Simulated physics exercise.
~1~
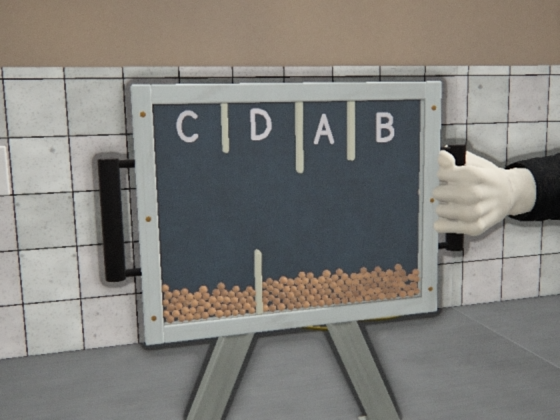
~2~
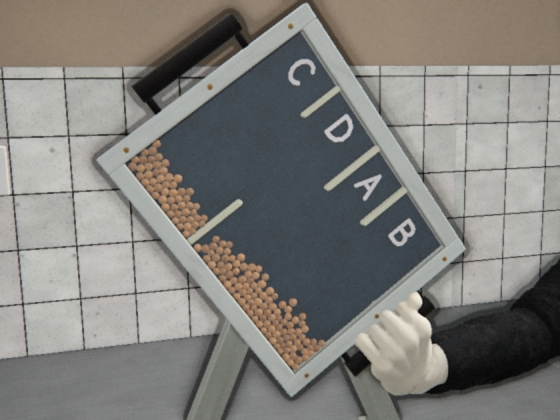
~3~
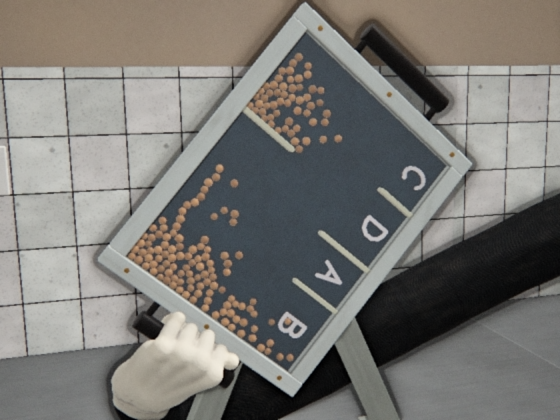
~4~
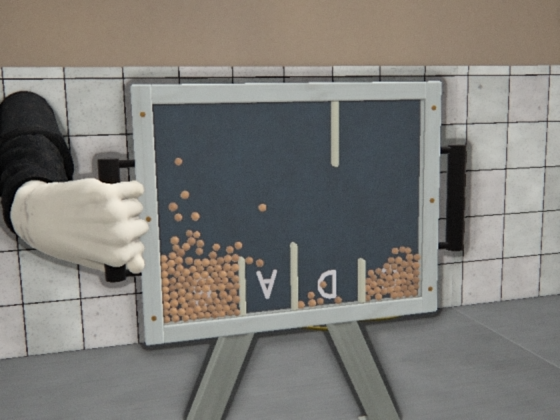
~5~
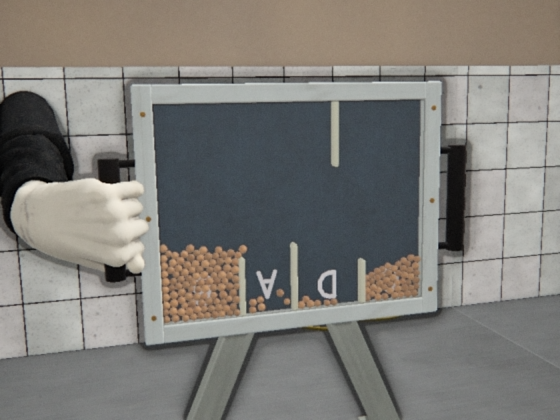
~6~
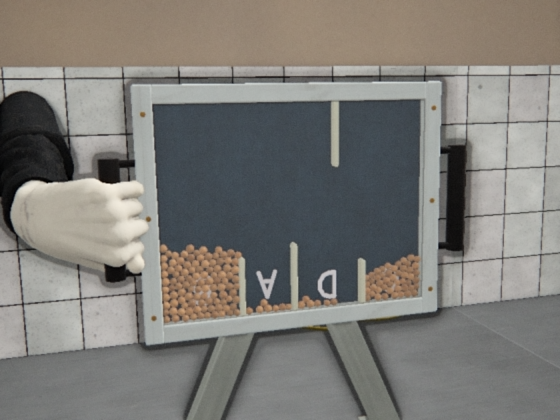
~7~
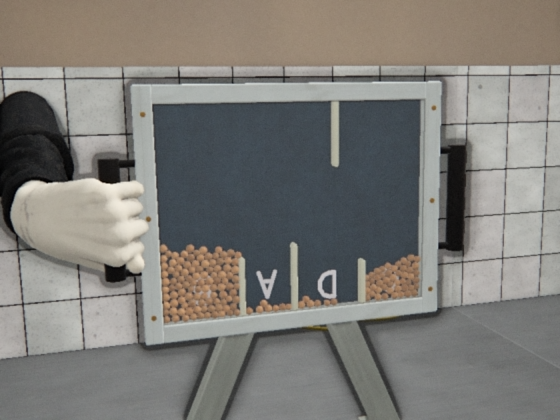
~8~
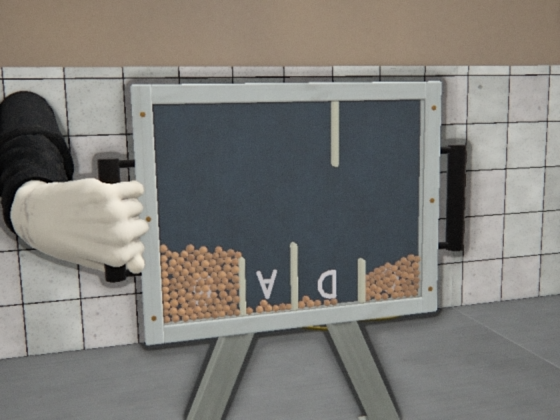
The footage shows a gloved hand turning a flat, framed case of small wooden beads clockwise until it is upside down; the beads tumble into the lettered pockets and settle, heaped highest at the far left, with a smaller pile at right and few between.
